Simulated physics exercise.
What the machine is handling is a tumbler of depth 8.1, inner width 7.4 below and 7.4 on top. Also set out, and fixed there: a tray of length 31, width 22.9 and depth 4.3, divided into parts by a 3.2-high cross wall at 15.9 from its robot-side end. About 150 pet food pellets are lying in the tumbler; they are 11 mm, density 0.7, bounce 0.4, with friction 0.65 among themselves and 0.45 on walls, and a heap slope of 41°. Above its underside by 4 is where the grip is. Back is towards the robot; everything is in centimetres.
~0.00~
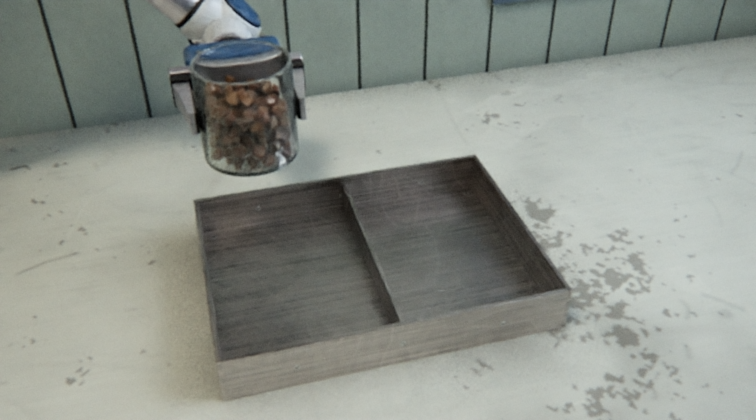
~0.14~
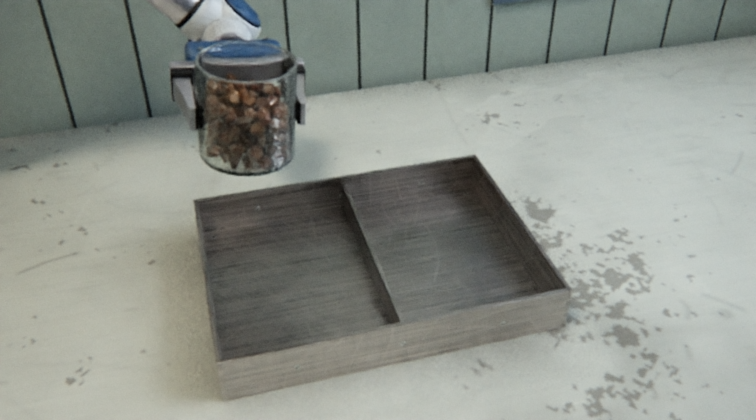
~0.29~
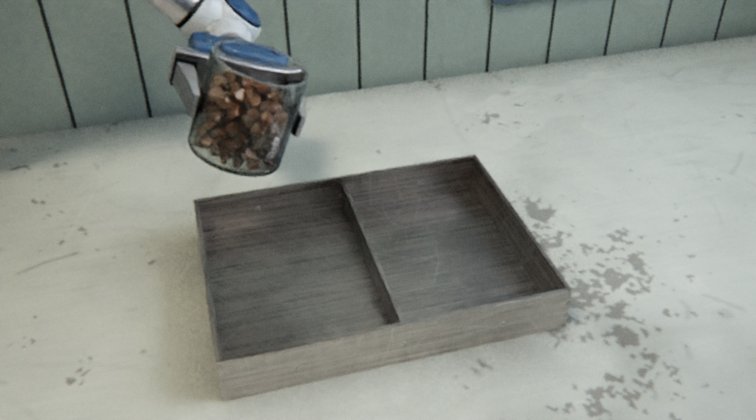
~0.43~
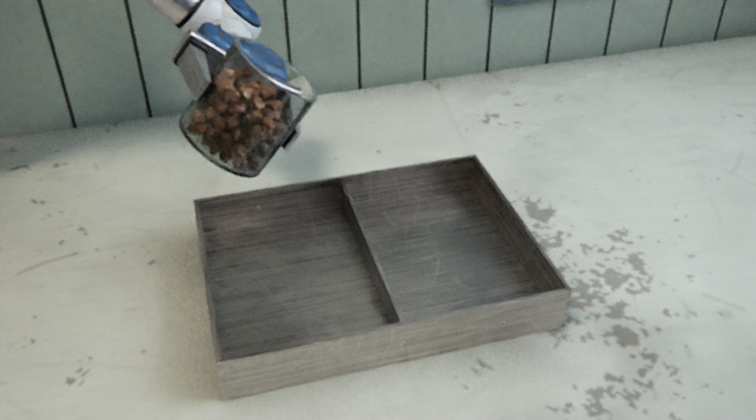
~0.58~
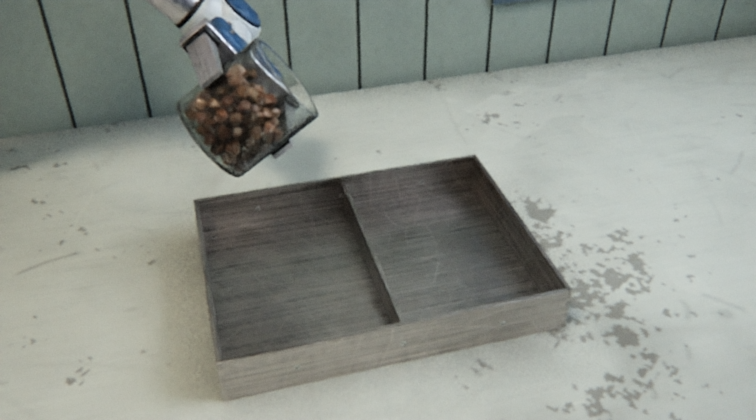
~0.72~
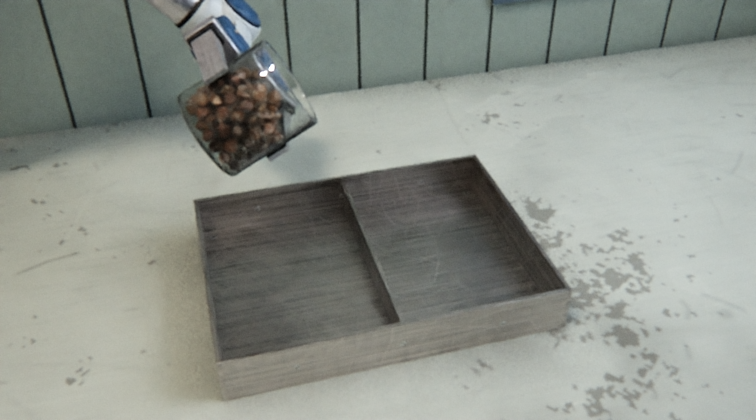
Robotic arm tilting a clear tumbler of brown pellets steadily further over above an empty, two-part grey wooden tray.
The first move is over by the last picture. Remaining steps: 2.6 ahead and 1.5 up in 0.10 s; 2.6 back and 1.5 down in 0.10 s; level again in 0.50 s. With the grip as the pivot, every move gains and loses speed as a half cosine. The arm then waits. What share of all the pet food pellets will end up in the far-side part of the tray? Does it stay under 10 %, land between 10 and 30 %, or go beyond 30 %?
It stays under 10 %.
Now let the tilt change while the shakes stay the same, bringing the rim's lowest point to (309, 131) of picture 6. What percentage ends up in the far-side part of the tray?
Around 20 per cent of it.
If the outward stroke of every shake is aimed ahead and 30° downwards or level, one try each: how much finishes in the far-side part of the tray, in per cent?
First try about 0 %, second try about 0 %.
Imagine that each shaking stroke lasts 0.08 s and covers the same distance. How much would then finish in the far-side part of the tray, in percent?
About 20 per cent, then.
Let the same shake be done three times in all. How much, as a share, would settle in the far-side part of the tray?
It would come to about 15 %.
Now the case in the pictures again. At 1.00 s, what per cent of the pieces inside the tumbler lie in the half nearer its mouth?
Around 45 percent.
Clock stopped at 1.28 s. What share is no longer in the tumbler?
Around 15 % has gone out so far.
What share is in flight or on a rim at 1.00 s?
Estimated fraction: Near 10 %.
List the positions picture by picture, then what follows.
The first picture shows the tumbler middle at (247, 110), level; upper third of the load around (248, 107), from x 205 to 290, top at y 80; 154 in the tumbler.
The second picture shows the tumbler middle at (247, 110), tilted 6° forward; upper third of the load around (242, 107), from x 205 to 285, top at y 80.
The third picture shows the tumbler middle at (247, 110), tilted 21° forward; upper third of the load around (235, 104), from x 200 to 285, top at y 80.
The fourth picture shows the tumbler middle at (247, 110), tilted 41° forward; upper third of the load around (231, 100), from x 195 to 280, top at y 75.
The fifth picture shows the tumbler middle at (247, 110), tilted 56° forward; upper third of the load around (227, 97), from x 195 to 275, top at y 75.
The sixth picture shows the tumbler middle at (248, 110), tilted 62° forward; upper third of the load around (230, 98), from x 195 to 275, top at y 75; 154 in the tumbler.
After 1.00 s, tilted 58° forward, highest piece 22 above the table; 137 in the tumbler, 2 in the robot-side part, 15 in flight or on a rim.
After 1.28 s, tilted 11° forward, highest piece 25 above the table; 134 in the tumbler, 11 in the robot-side part, 9 in the far-side part.
After 1.62 s, level, highest piece 24 above the table; 134 in the tumbler, 11 in the robot-side part, 9 in the far-side part.
After 2.67 s, level, highest piece 24 above the table; 134 in the tumbler, 11 in the robot-side part, 9 in the far-side part.
In the end, 134 in the tumbler, 11 in the robot-side part, 9 in the far-side part. That is 6 % in the far-side part of the tray.
